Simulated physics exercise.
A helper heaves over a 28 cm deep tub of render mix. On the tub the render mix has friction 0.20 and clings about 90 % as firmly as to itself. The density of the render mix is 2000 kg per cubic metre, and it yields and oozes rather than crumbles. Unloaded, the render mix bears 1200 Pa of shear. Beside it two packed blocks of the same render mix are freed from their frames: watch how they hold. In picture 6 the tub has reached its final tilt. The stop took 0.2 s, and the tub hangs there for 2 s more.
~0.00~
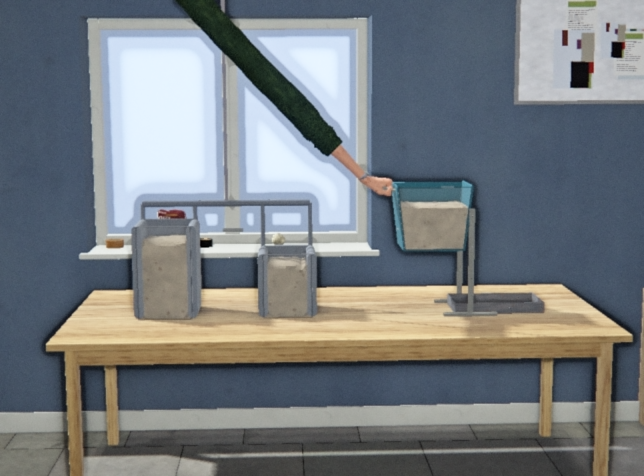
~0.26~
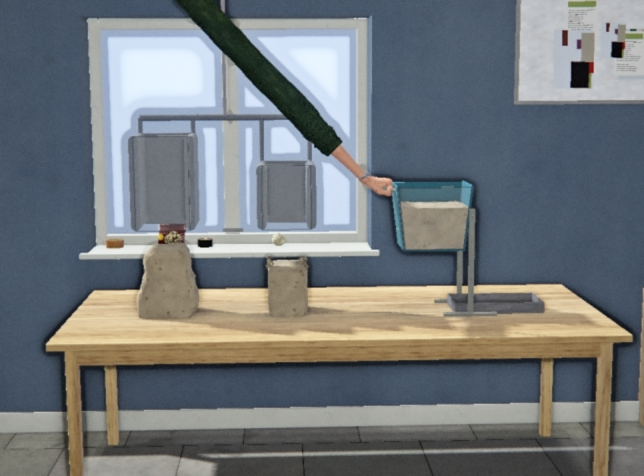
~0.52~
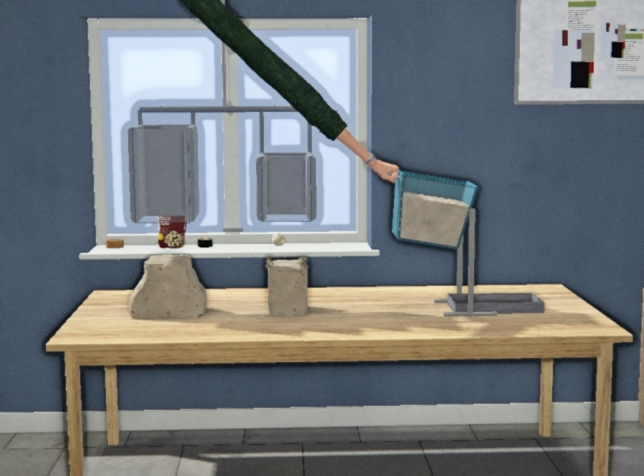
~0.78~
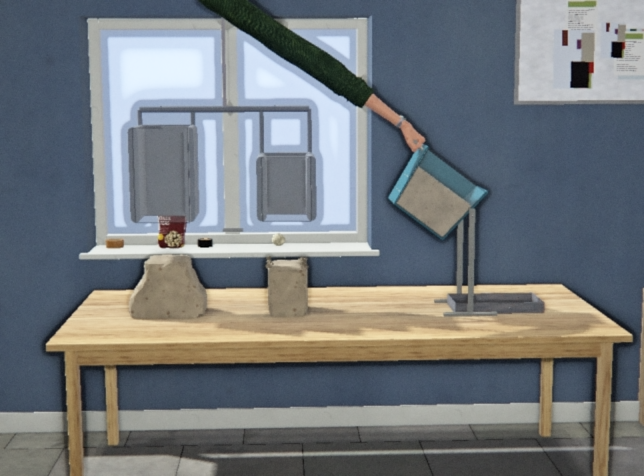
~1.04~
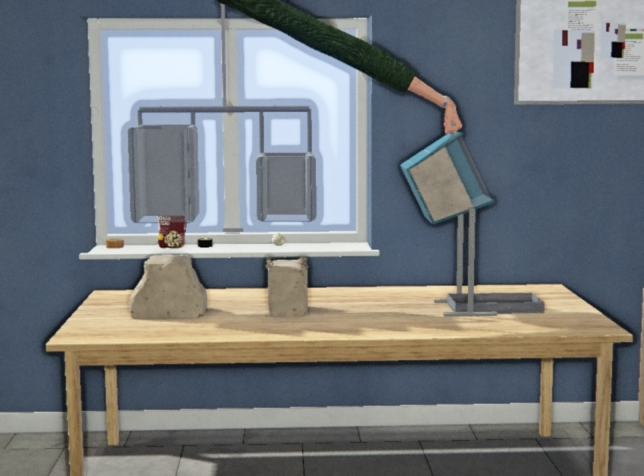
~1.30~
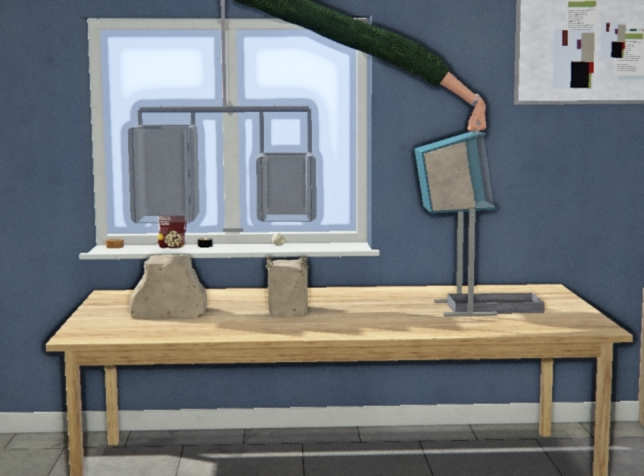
On a wooden table by a window, a frame lifted off two pale blocks and the taller one slumped and spread, then a green-sleeved hand tilted a blue tub steeply onto its side.
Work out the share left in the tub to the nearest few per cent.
Expect roughly 100 %.
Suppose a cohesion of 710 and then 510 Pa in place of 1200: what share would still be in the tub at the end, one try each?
In turn about 80 %, 70 %.
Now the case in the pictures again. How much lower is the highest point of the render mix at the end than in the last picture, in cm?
About 0 cm.
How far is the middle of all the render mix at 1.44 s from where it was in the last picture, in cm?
Roughly 0 cm.
After 1.44 s, the tub is at 81 degrees and holds 100 %.
After 1.61 s, the tub is at 81 degrees and holds 100 %.
After 1.78 s, the tub is at 81 degrees and holds 100 %.
After 1.95 s, the tub is at 81 degrees and holds 100 %.
After 3.30 s, the tub is at 81 degrees and holds 100 %.
